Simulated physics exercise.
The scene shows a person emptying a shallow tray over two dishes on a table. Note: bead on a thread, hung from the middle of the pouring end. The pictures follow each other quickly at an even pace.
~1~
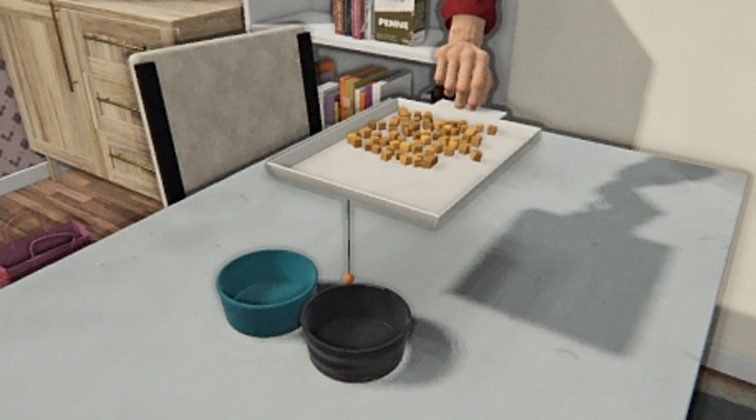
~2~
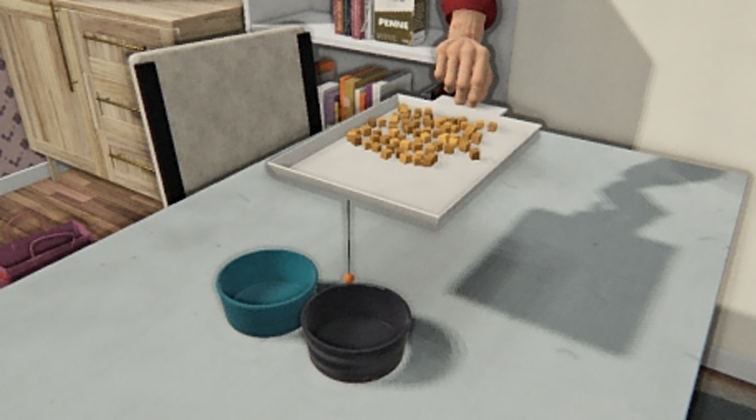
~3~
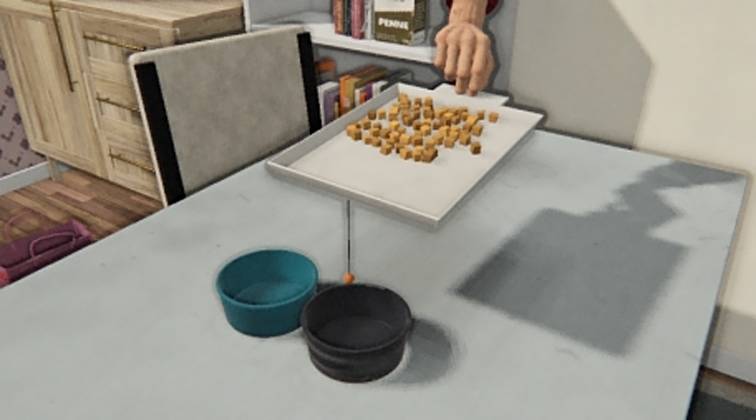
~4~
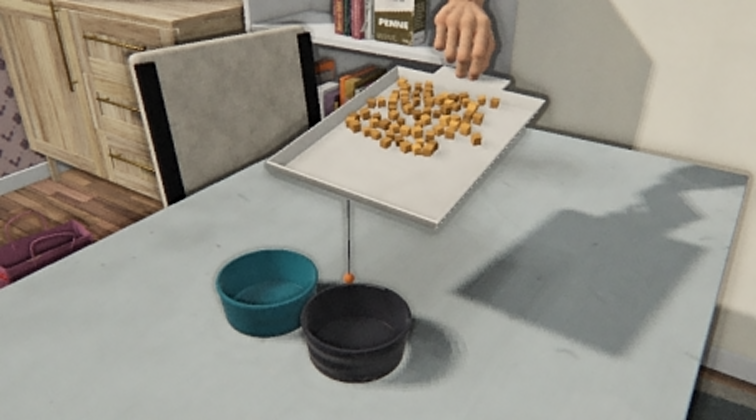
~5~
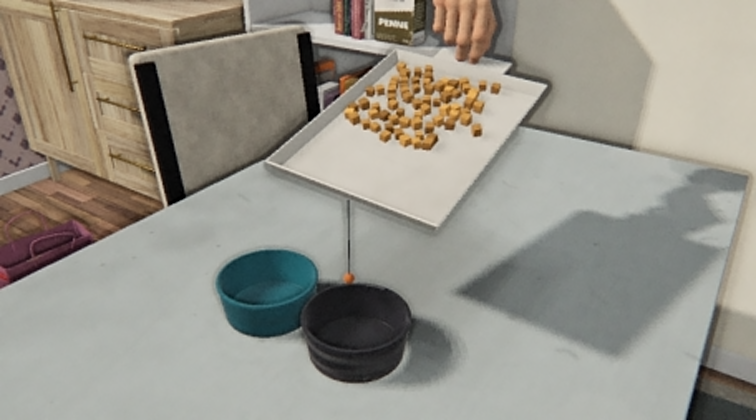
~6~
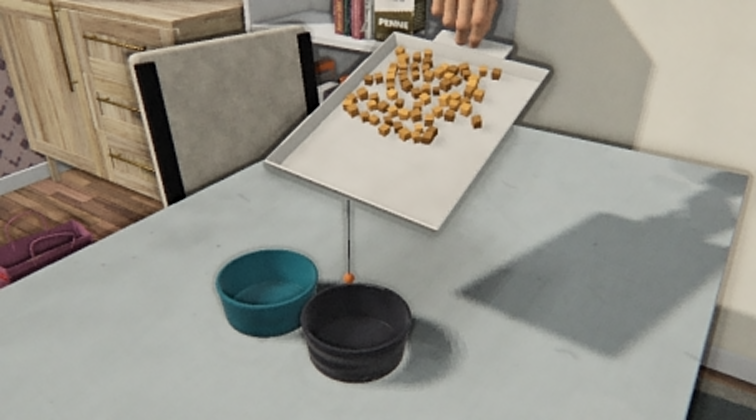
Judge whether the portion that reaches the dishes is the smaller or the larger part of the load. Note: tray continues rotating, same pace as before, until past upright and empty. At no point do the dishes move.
So the dishes mostly fail at catching it, really.
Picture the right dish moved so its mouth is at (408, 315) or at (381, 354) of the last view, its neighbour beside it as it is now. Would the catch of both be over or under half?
Earlier try a minority share, later try a majority share.
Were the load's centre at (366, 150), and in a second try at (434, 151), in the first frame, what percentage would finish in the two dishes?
Respectively 50 and 50 in a hundred.
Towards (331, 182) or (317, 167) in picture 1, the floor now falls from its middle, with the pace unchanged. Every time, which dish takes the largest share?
At the first place the left-hand dish, at the second the left one.
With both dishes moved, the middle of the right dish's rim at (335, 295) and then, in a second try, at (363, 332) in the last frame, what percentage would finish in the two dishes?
Trial 1 10%, trial 2 60%.
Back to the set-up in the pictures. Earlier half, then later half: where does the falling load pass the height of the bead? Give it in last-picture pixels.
The leading part at (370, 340), the rest of it at (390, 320).
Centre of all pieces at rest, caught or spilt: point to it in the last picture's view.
Somewhere around (345, 415) in the final view.
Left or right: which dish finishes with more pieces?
It's the right side.
Soon, tray tipped steeply; about half on the tray; about half in the air.
A while on, tray tipped past a quarter turn; about a quarter in the right dish; a stray few in the left dish; about two thirds outside both; a stray few in the air.
Towards the end, tray tipped past a quarter turn; about a quarter in the right dish; a stray few in the left dish; about two thirds outside both.
Finally, tray tipped past a quarter turn; about a quarter in the right dish; a stray few in the left dish; about two thirds outside both.
